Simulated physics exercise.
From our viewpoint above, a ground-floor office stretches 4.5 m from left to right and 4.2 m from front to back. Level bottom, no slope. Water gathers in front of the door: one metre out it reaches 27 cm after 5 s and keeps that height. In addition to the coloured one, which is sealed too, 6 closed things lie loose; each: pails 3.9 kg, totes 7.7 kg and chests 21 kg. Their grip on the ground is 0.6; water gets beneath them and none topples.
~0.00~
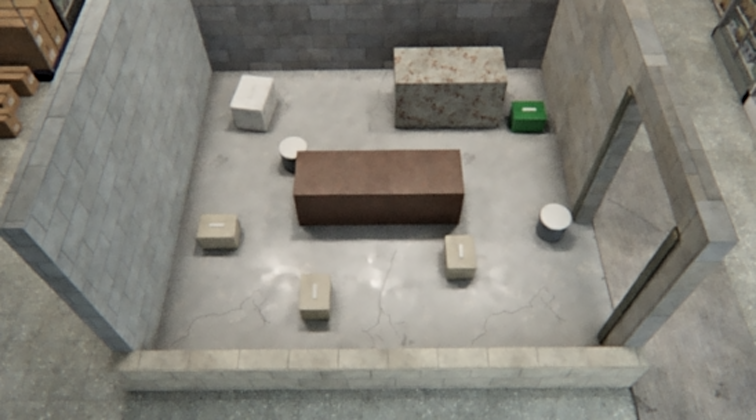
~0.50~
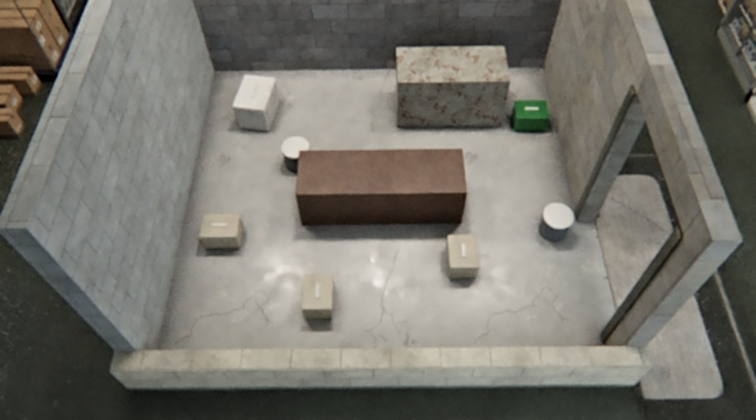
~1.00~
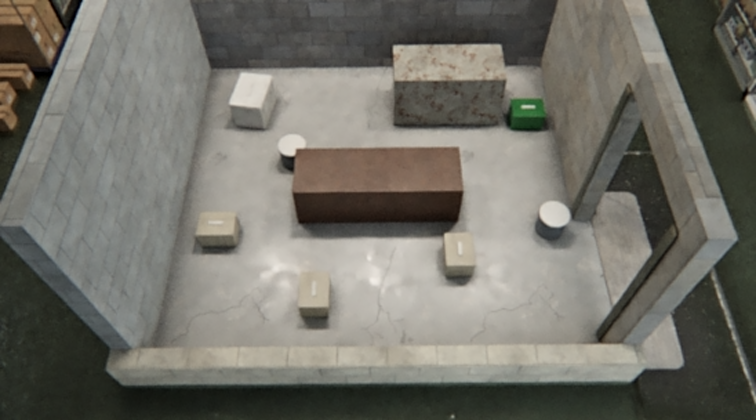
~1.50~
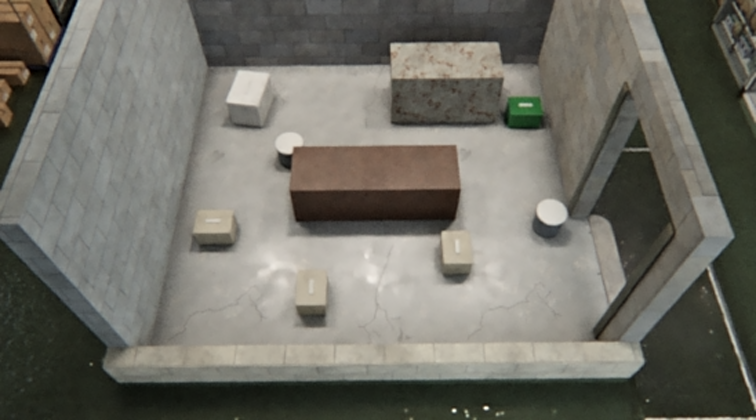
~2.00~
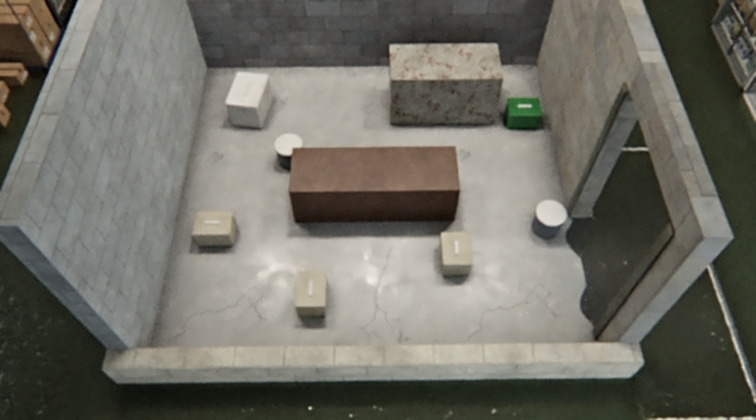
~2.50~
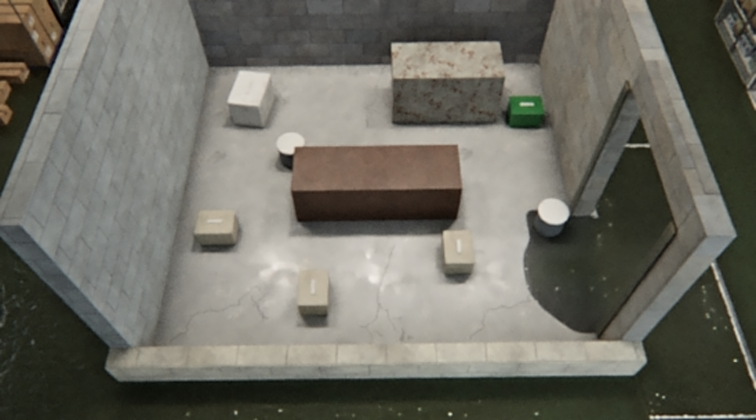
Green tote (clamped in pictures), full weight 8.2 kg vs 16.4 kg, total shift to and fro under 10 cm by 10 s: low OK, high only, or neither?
Low OK.
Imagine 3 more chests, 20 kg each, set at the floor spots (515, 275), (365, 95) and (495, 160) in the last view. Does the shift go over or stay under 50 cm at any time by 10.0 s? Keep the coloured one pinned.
Result, in turn - exceeds it; falls shy; falls shy.
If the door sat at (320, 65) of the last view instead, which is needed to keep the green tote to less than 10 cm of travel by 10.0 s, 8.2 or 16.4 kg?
There both choices fail.
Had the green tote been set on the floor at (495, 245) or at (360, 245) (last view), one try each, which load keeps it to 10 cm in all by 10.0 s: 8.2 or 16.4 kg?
Result, try 1: Both fail; try 2: Both fail.
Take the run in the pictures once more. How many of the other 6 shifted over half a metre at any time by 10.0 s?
That adds up to 5.
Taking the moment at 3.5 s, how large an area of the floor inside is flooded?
Roughly 2.5 m2 of it is wet.
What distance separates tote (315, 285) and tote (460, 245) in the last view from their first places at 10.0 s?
300 cm, 250 cm.
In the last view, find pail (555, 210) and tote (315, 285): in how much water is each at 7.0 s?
Some 3 cm at the first, some 16 cm at the second.
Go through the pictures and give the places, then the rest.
In the first frame, the green tote at (529, 110), on the bottom; 0.0 m2 under water; 0 of 7 have shifted.
In the second frame, the green tote at (532, 109) rests on the ground; water covers 0.0 m2; 0 of 7 have shifted.
In the third frame, the green tote at (528, 107), on the bottom; 0.0 m2 under water; 0 of 7 have shifted.
In the fourth frame, the green tote at (526, 106) rests on the ground; 0.0 m2 under water; 0 of 7 have shifted.
In the fifth frame, the green tote at (525, 107) rests on the ground; 0.0 m2 under water; 0 of 7 have shifted.
In the sixth frame, the green tote at (527, 105), on the bottom; water covers 0.6 m2; 0 of 7 have shifted.
After 3.5 s the green tote would be 0 cm from its start with 8.2 kg and 0 cm from its start with 16.4 kg; 0 cm of water round it then.
After 4.5 s the green tote would be 0 cm from its start with 8.2 kg and 0 cm from its start with 16.4 kg; 0 cm of water round it then.
After 7.0 s the green tote would be 0 cm from its start with 8.2 kg and 0 cm from its start with 16.4 kg; 3 cm of water round it then.
After 10.0 s the green tote would be 0 cm from its start with 8.2 kg and 0 cm from its start with 16.4 kg; 5 cm of water round it then.
